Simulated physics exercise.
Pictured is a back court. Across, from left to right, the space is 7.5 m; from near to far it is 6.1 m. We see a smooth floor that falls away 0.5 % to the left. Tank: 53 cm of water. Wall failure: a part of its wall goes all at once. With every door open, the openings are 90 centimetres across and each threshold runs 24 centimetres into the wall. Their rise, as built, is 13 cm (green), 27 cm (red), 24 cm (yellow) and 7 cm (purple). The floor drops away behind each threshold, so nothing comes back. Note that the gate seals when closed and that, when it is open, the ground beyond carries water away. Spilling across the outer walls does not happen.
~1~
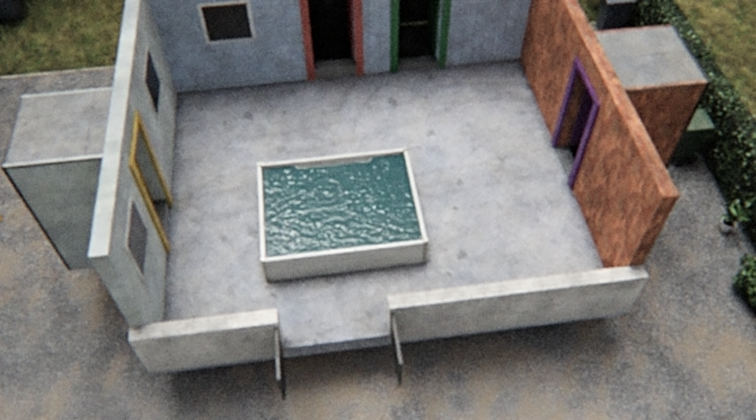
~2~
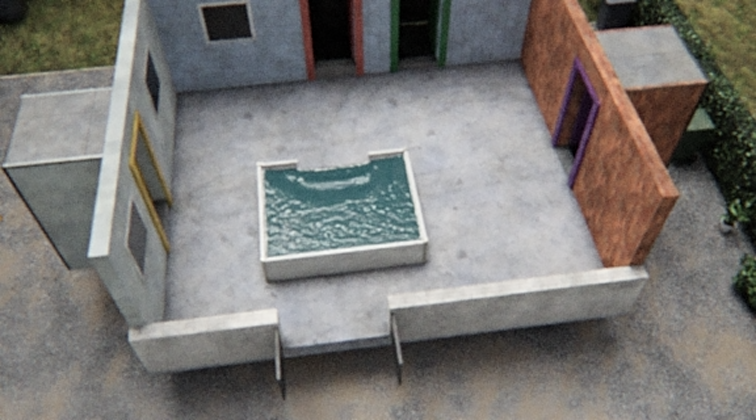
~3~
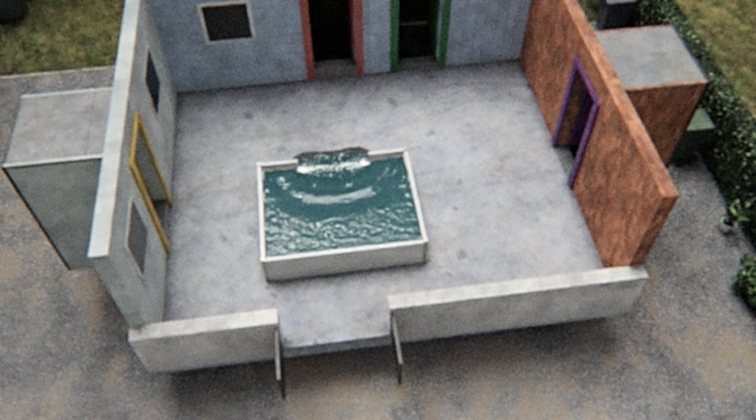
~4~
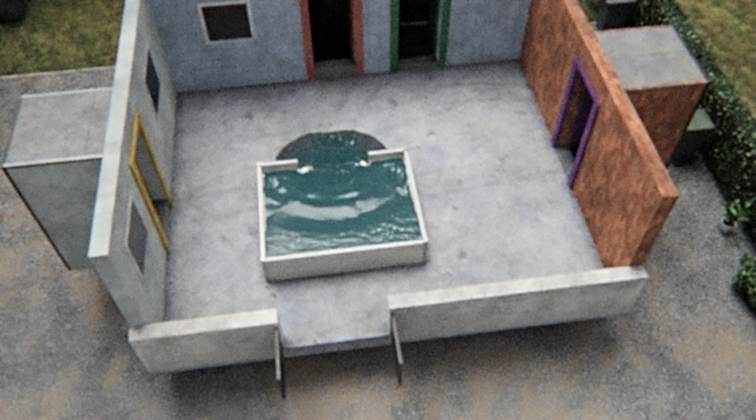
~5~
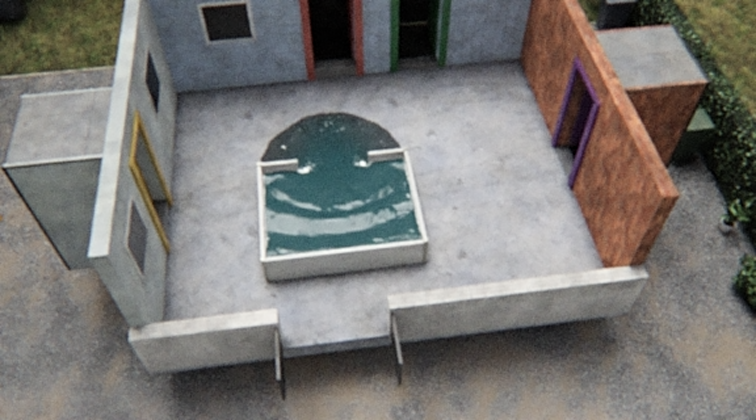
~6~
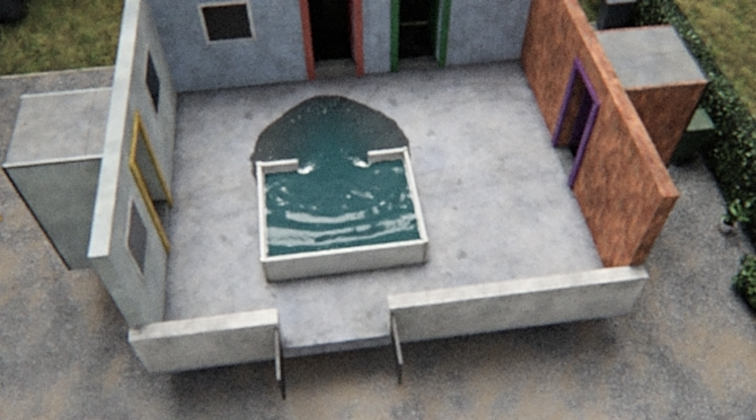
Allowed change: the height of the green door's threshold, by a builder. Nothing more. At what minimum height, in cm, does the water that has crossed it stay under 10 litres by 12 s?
From about 11 cm.
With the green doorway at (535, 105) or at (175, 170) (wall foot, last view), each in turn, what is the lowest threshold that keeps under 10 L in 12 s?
Around 10.0 and 6.5 cm respectively.
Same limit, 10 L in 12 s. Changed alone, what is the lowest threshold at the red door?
Red door, minimum about 24 cm.
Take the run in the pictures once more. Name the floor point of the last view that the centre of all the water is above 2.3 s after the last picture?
The centre of all the water is around (330, 164).
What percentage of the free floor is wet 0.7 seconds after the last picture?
Roughly 20 percent.
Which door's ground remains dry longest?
The purple one comes last.
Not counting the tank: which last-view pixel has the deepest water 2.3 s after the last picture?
(178, 97).
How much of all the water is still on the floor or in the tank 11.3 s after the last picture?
Some 96 %.
Then, 0.7 s after the last picture water covers 20 % of the floor, deepest (33 cm) near (333, 177); it has not reached the green door.
Then, 2.3 s after the last picture water covers 35 % of the floor, deepest (30 cm) near (178, 97); 14 cm at the green door, 2 litres in over its 13 cm threshold.
Then, 11.3 s after the last picture water covers 95 % of the floor, deepest (10 cm) near (461, 312); 5 cm at the green door, 4 litres in over its 13 cm threshold.
At the green door as built, the water peaked near 16 cm, 1.7 s after the last picture.
Run again over the same 12 s with other heights there, 17 litres in over 9.5 cm, 5 litres over 12.5 cm. The limit of 10 litres is kept from about 11 cm up.
